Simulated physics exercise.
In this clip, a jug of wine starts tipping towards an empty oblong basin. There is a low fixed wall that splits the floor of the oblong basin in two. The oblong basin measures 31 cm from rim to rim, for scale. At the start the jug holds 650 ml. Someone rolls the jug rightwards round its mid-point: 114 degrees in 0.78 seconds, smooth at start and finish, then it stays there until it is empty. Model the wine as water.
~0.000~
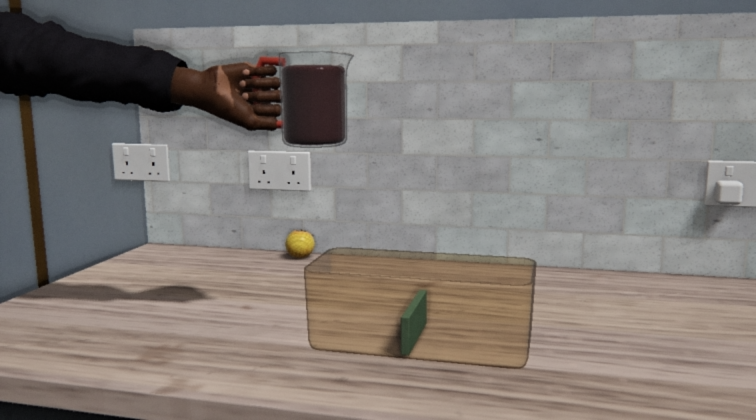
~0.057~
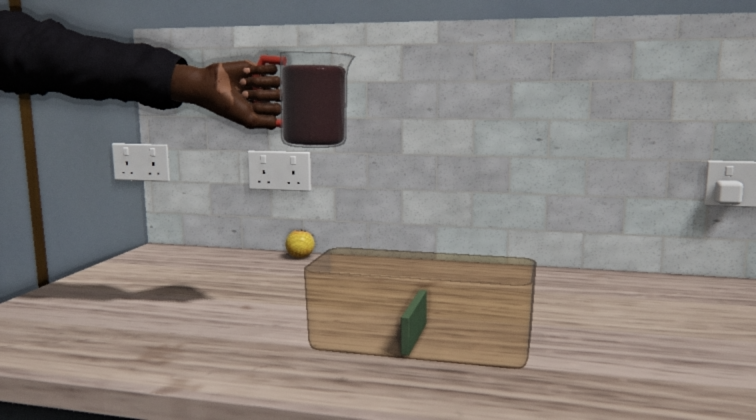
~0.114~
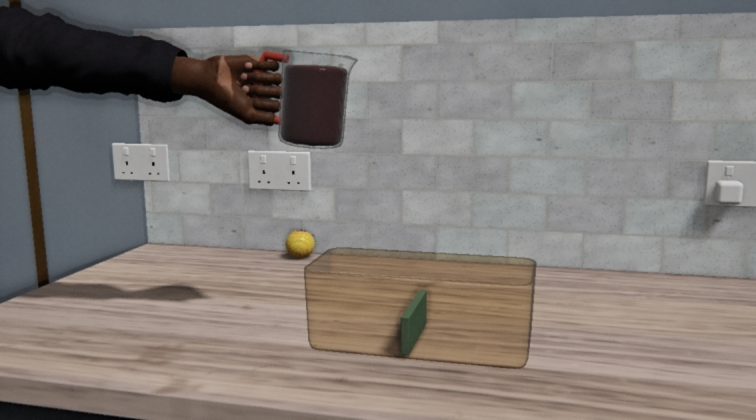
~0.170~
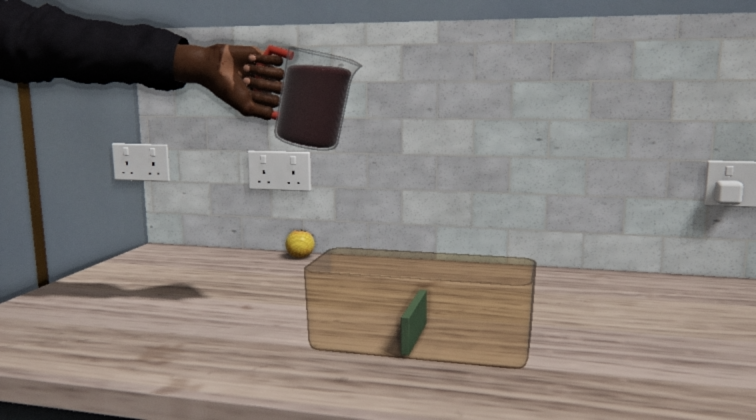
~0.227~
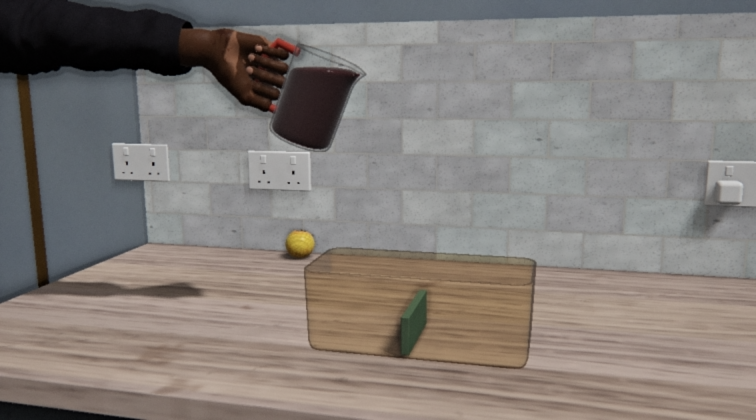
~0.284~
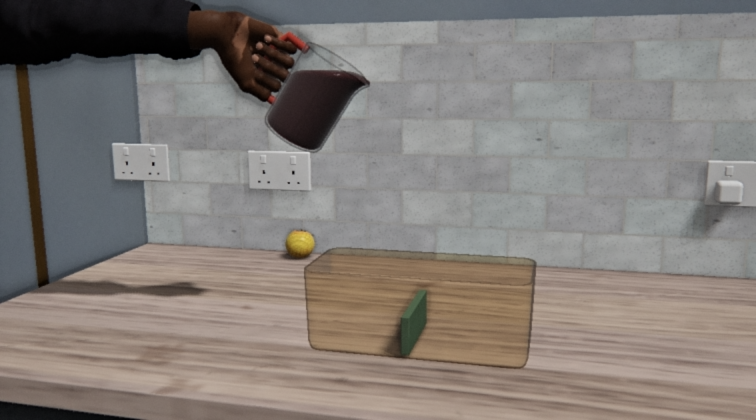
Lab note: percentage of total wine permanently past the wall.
Approx. 68 %.
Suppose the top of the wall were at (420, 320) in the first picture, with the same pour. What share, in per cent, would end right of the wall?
Then about 55 per cent.
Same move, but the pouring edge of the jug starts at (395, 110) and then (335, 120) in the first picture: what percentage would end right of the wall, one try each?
95 and 5 %.
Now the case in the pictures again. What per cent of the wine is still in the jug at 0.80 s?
Near 12 in a hundred.
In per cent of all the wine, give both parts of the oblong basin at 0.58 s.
About 0 left, 6 right.
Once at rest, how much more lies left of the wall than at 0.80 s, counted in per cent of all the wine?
That amounts to roughly 20 per cent of the whole.
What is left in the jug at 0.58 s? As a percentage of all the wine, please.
I'd estimate some 62 % remains.
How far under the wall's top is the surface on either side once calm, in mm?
About 46 mm on the left, about 34 mm on the right.
After 0.58 s the tilt is 97° and 62 per cent is still to pour, 0 is left of the wall and 6 right of it.
After 0.80 s the tilt is 114° and 13 per cent is still to pour, 9 is left of the wall and 47 right of it.
After 1.03 s the tilt is 114° and 1 per cent is still to pour, 26 is left of the wall and 67 right of it.
After 1.28 s the tilt is 114° and 0 per cent is still to pour, 30 is left of the wall and 67 right of it.
In the end 30 per cent lies left of the wall, 68 right of it and 3 outside.
